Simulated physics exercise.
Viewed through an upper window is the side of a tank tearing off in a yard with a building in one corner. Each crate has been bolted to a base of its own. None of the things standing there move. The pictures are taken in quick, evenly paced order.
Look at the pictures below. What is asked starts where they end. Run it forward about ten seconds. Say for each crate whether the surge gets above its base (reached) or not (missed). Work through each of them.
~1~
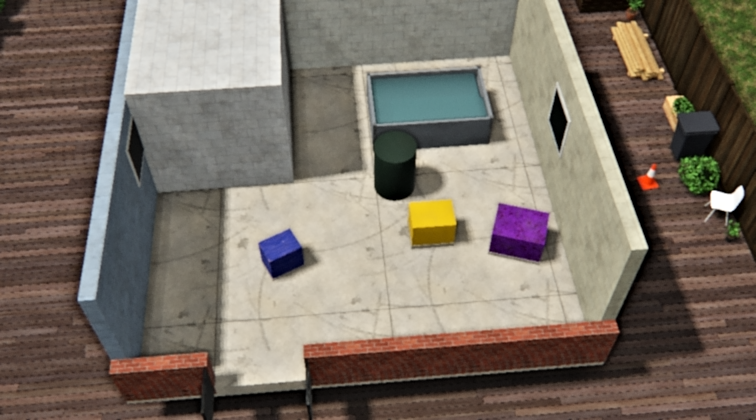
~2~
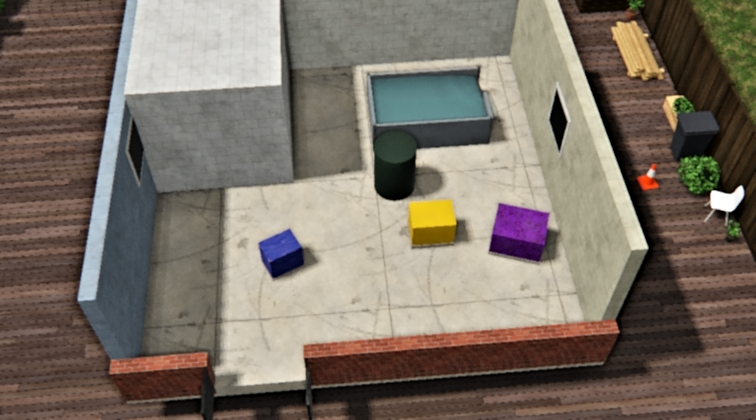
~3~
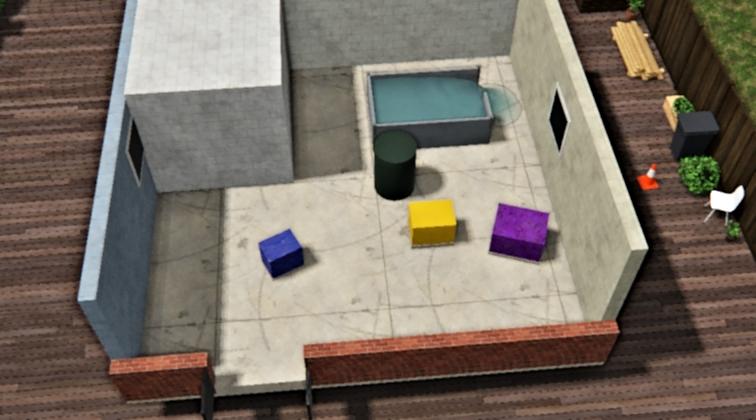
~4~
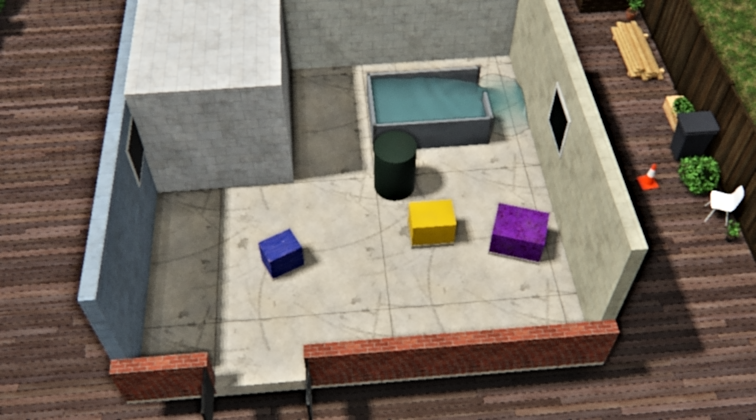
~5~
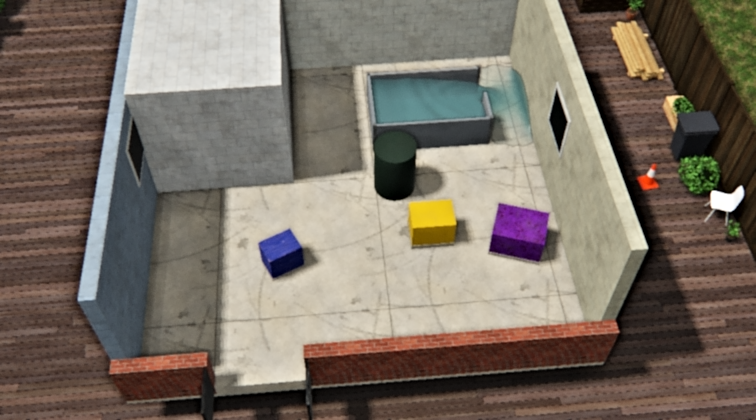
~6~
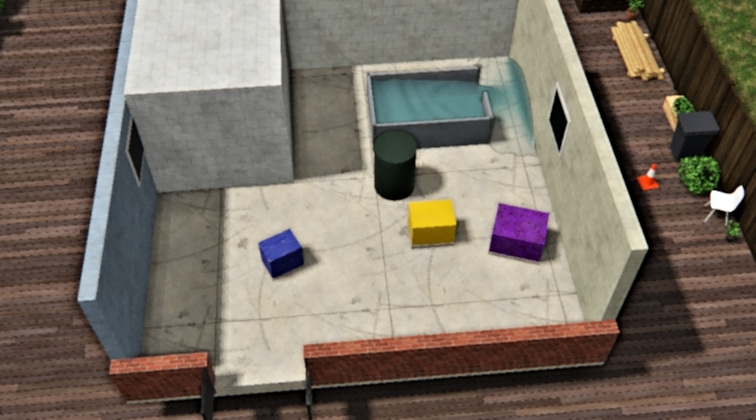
Yellow crate: Reached; blue crate: Reached; purple crate: Reached.
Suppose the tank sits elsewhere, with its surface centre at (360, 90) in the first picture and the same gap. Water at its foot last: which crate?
One in blue.
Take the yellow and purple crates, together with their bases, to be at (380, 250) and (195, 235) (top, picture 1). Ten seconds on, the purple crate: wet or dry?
I'd say the purple crate is missed.
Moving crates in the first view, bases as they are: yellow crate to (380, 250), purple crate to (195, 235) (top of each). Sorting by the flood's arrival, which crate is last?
It's the purple one.
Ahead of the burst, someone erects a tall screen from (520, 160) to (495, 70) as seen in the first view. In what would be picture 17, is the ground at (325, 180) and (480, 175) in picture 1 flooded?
In order, I'd call them bare and inundated.
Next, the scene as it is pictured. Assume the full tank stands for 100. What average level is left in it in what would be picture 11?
That comes to some 74 per cent.
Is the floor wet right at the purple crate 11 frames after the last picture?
Purple crate wet.
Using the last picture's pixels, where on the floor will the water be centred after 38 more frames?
About (419, 148) in the last view.
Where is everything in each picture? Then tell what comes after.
The first picture shows the tank at (428, 98) is whole and still.
In the second picture, the front is at a hidden place, out from the gap at (479, 97).
In the third picture, the front is at (518, 110), out from the gap at (478, 99).
In the fourth picture, water pours out at (478, 99) and has run to (527, 124).
In the fifth picture, the front is at (531, 139), out from the gap at (478, 99).
In the sixth picture, water pours out at (478, 99) and has run to (535, 152).
A moment on, water covers 10 % of the floor; the yellow crate not reached, the blue crate not reached, the purple crate not reached.
Next, water covers 20 % of the floor; the yellow crate water round its plinth, the blue crate not reached, the purple crate water round its plinth.
Then, water covers 40 % of the floor; the yellow crate water round its plinth, the blue crate not reached, the purple crate water round its plinth.
Later, water covers 60 % of the floor; the yellow crate water round its plinth, the blue crate water round its plinth, the purple crate water round its plinth.
In the end, water covers 85 % of the floor; the yellow crate was topped, the blue crate was topped, the purple crate was topped.
